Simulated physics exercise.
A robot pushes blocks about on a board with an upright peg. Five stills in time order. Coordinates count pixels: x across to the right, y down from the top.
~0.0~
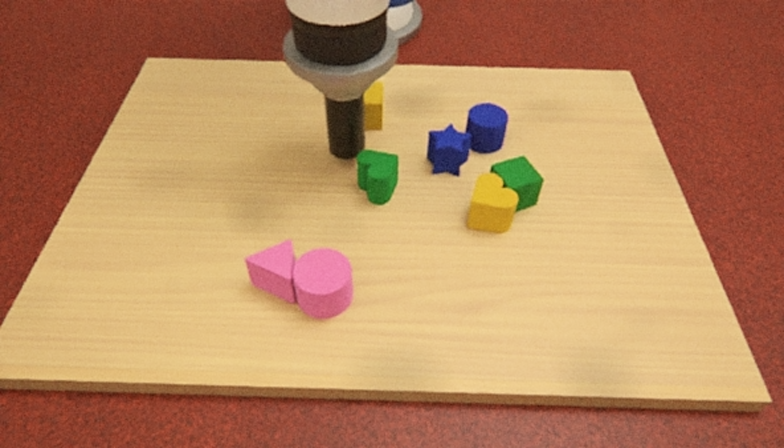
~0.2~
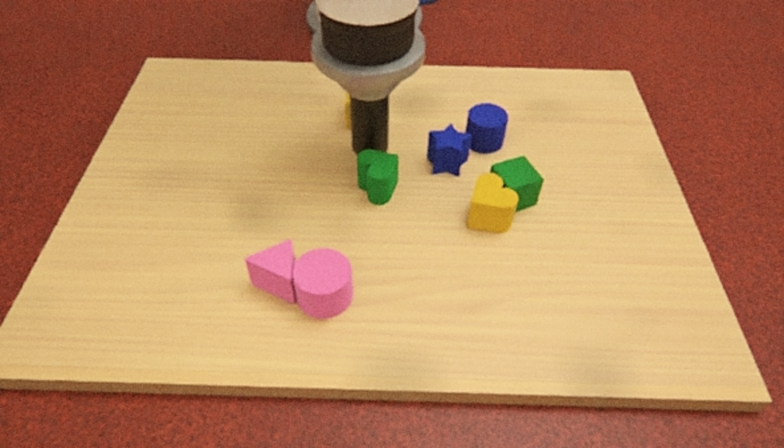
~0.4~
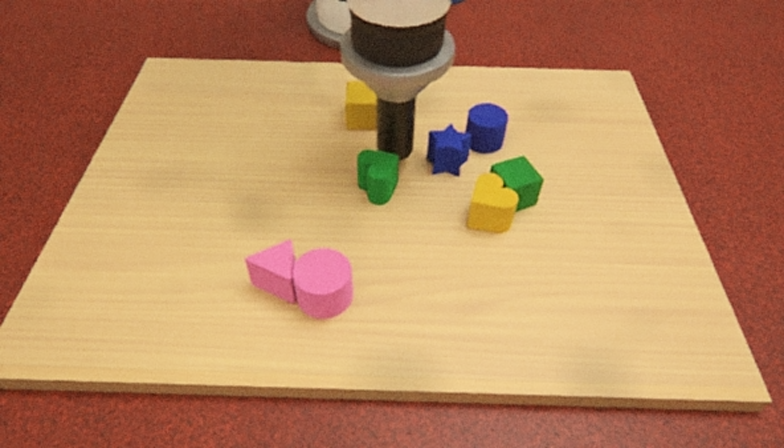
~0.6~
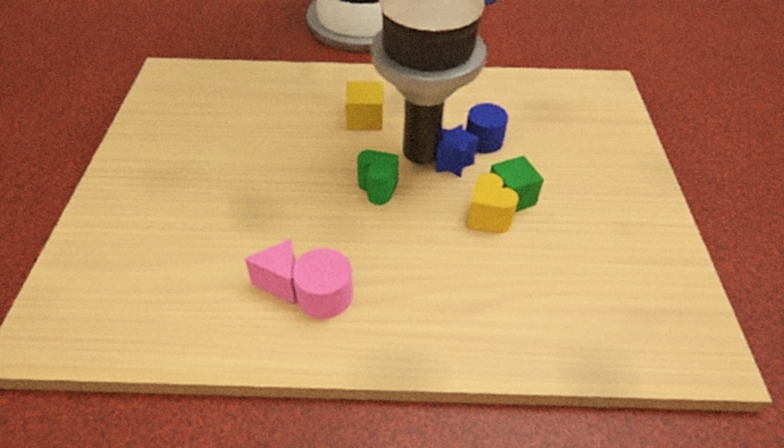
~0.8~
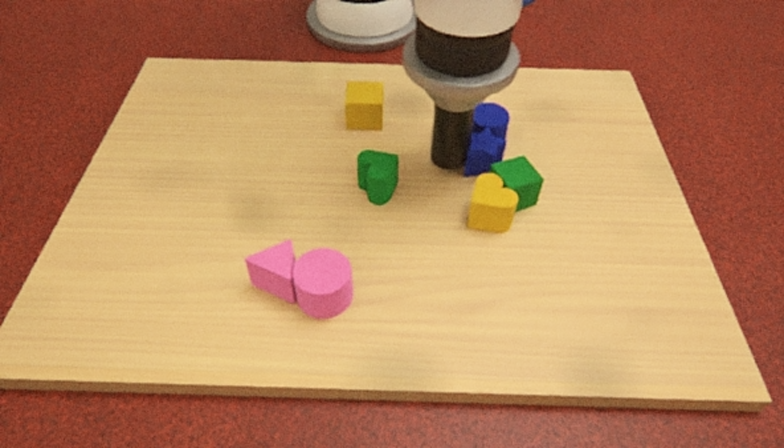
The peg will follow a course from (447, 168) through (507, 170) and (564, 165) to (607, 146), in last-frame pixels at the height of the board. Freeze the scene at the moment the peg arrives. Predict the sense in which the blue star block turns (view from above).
My answer: Clockwise.
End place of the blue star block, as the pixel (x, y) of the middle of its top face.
It should be at (650, 131) by then.
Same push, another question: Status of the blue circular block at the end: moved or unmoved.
That block will keep its spot.
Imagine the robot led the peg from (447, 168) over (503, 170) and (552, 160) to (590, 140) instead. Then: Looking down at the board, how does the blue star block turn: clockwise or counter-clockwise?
I'd predict that, seen from above, the blue star block rotates clockwise.
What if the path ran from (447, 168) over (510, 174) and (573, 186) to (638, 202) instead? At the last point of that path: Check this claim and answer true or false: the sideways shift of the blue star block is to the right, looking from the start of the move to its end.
False.
What follows on the original path. One third of the way, peg (511, 161); blue star block (549, 141).
Two thirds of the way, peg (568, 155); blue star block (607, 137).
At the end, peg (611, 137); blue star block (650, 131), turned 35° clockwise; blue circular block in place; green square piece in place.
